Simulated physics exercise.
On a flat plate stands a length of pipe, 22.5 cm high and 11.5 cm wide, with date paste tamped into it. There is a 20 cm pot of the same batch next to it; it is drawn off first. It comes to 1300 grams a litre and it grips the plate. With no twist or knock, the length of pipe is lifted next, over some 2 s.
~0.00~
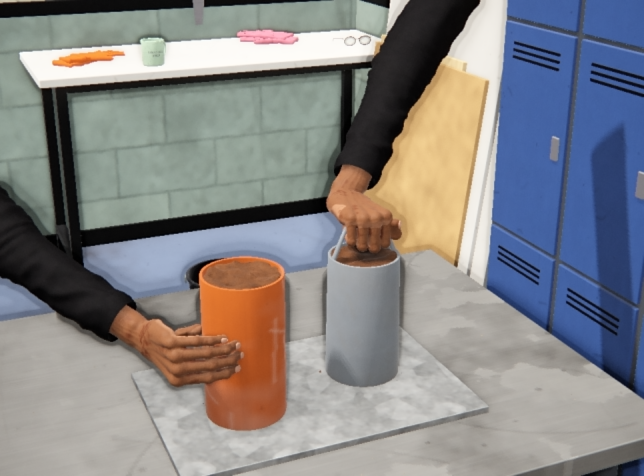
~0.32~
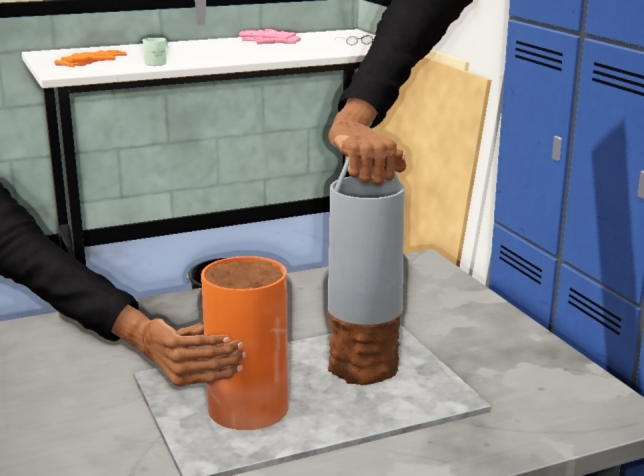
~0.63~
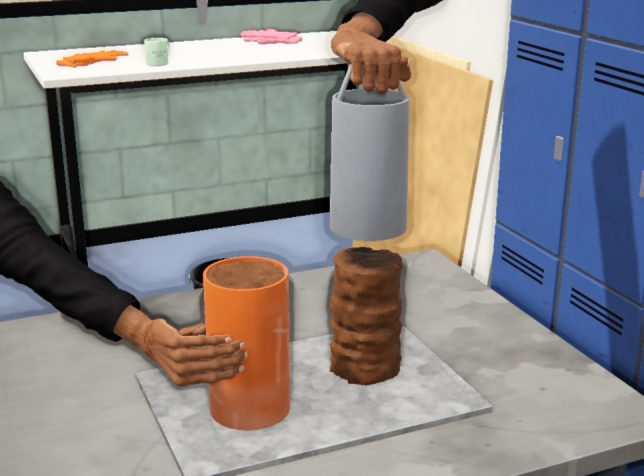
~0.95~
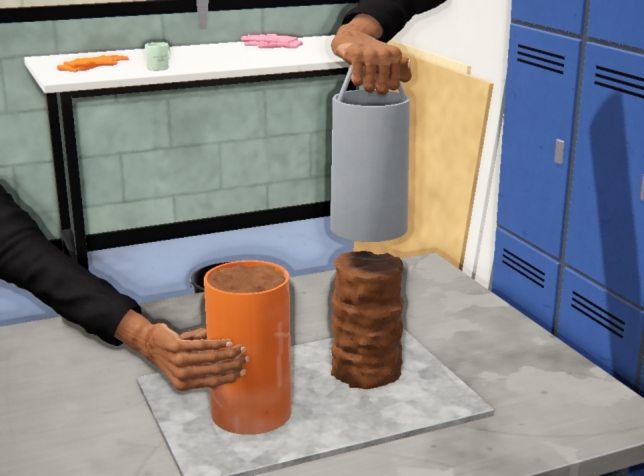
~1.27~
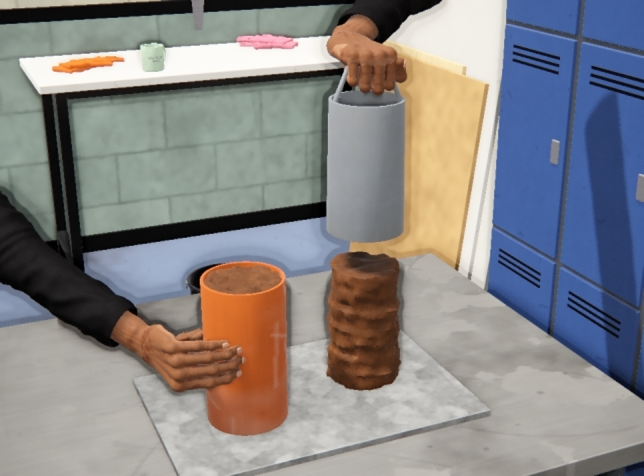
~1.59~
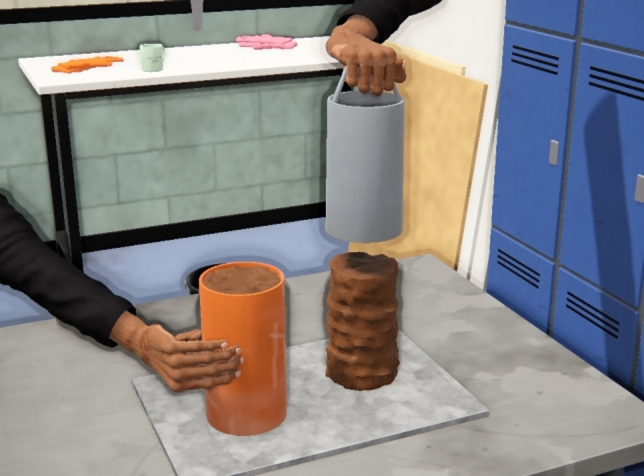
In this clip, one hand rests against an orange cylinder filled with brown material while another lifts a grey container straight up on the right, uncovering a ridged brown column, then holds the container above it, nearly motionless.
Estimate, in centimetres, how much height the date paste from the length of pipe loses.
It loses roughly 2 centimetres.
After 2.1 s, the length of pipe is up 5.5 cm; the date paste has come down 0.0 cm to 22 cm and is 12 cm wide.
After 2.6 s, the length of pipe is up 14 cm; the date paste has come down 0.2 cm to 22 cm and is 12 cm wide.
After 3.1 s, the length of pipe is up 23 cm; the date paste has come down 1.5 cm to 21 cm and is 13 cm wide.
After 3.7 s, the length of pipe is clear; the date paste has come down 1.8 cm to 21 cm and is 13 cm wide.
After 5.2 s, at rest, the length of pipe is clear; the date paste has come down 2.1 cm to 20 cm and is 14 cm wide.
